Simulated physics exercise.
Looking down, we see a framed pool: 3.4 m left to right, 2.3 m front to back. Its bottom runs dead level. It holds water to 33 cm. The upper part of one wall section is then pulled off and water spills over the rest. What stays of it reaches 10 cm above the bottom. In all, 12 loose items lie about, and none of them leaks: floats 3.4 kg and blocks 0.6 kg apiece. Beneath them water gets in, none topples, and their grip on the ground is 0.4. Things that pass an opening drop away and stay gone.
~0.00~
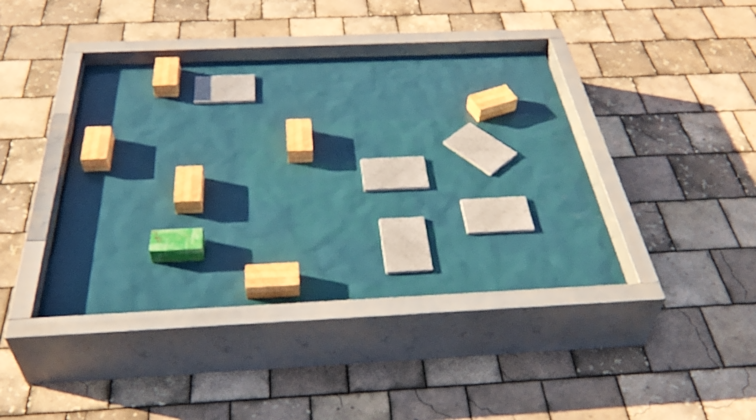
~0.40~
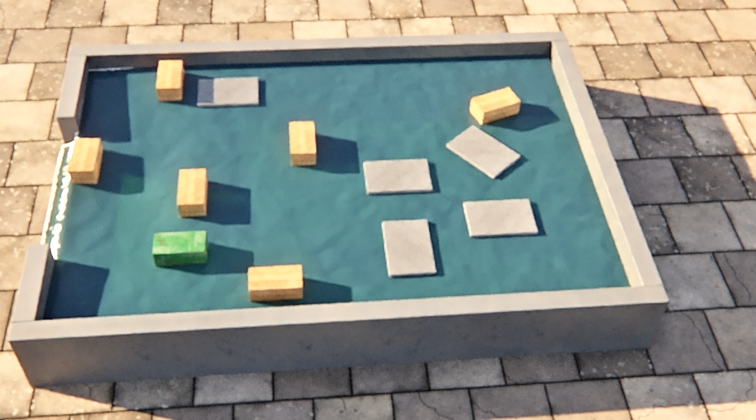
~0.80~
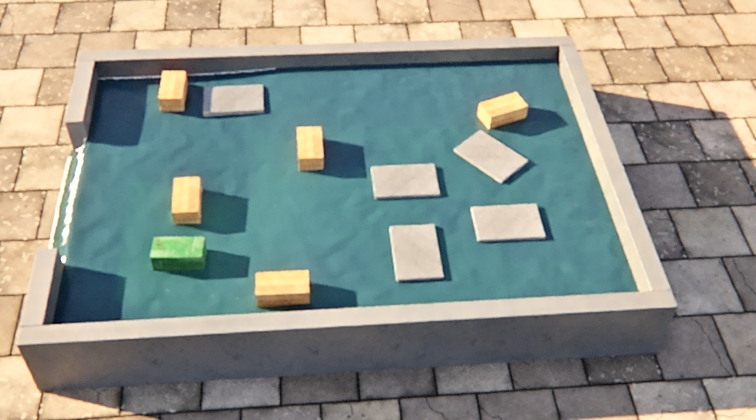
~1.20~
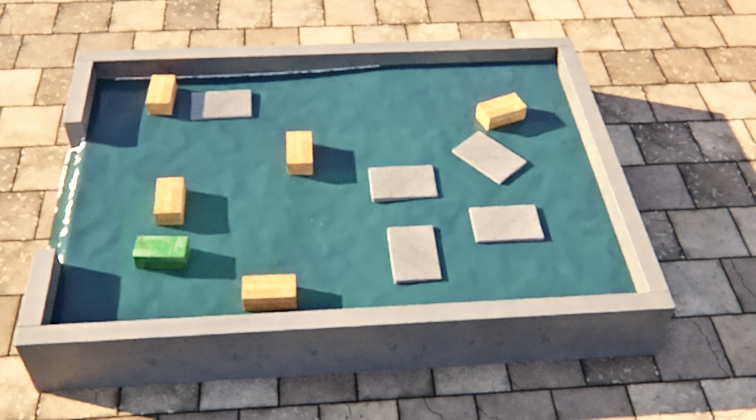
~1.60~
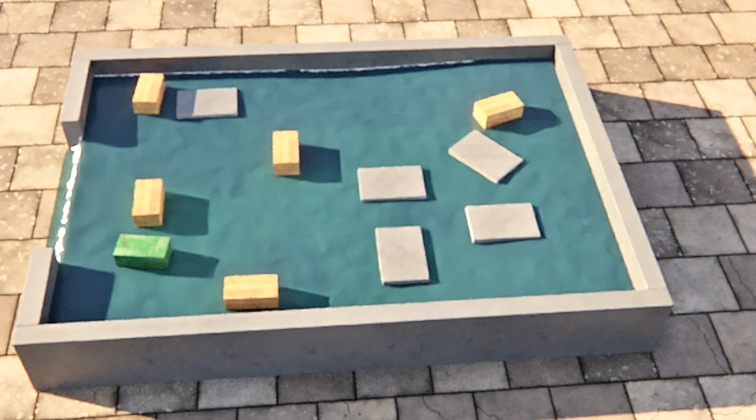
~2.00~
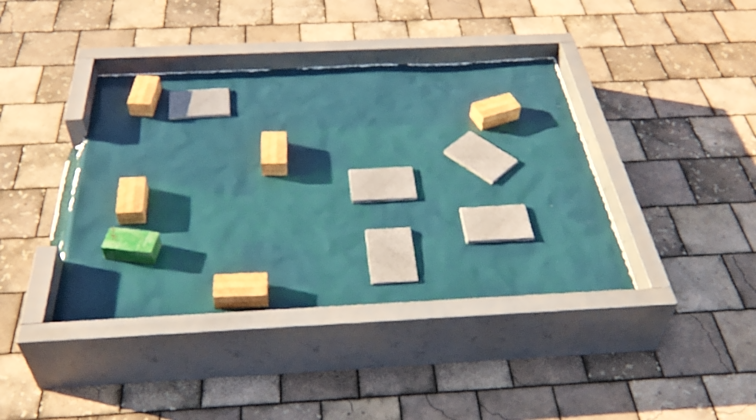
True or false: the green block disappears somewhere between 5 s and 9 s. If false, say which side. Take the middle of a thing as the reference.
False, earlier than 5 s.
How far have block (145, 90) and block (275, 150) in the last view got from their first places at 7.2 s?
So you get 80 cm for the one named first, 120 cm for the other.
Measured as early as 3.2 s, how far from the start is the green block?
Roughly 80 centimetres by that point.
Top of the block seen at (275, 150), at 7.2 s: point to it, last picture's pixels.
Position estimate: Close to (138, 174).
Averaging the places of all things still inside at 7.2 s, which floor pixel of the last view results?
At about (271, 218).
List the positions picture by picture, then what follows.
In the first picture, the green block at (177, 240) floats; 33 cm deep round most things; 0 of 12 have shifted.
In the second picture, the green block at (180, 243), afloat; 33 cm deep round most things; 1 of 12 have shifted.
In the third picture, the green block at (178, 247) floats, 7 cm from its start; 33 cm deep round most things; 3 of 12 have shifted.
In the fourth picture, the green block at (161, 247), afloat, 16 cm from its start; 30 cm deep round most things; 7 of 12 have shifted.
In the fifth picture, the green block at (142, 246), afloat, 25 cm from its start; about 2350 L in view; 9 of 12 have shifted.
In the sixth picture, the green block at (131, 240) floats, 35 cm from its start; 29 cm deep round most things; 11 of 12 have shifted.
After 3.2 s the green block is near (70, 226), 0.8 m from its start, afloat; 2 of 12 are out; 10 afloat.
After 7.2 s the green block has gone out (at 3.4 s); 3 of 12 are out; 9 afloat.
After 12.0 s the green block has gone out (at 3.4 s); 5 of 12 are out; 7 afloat.
After 16.0 s the green block has gone out (at 3.4 s); 6 of 12 are out; 6 afloat.
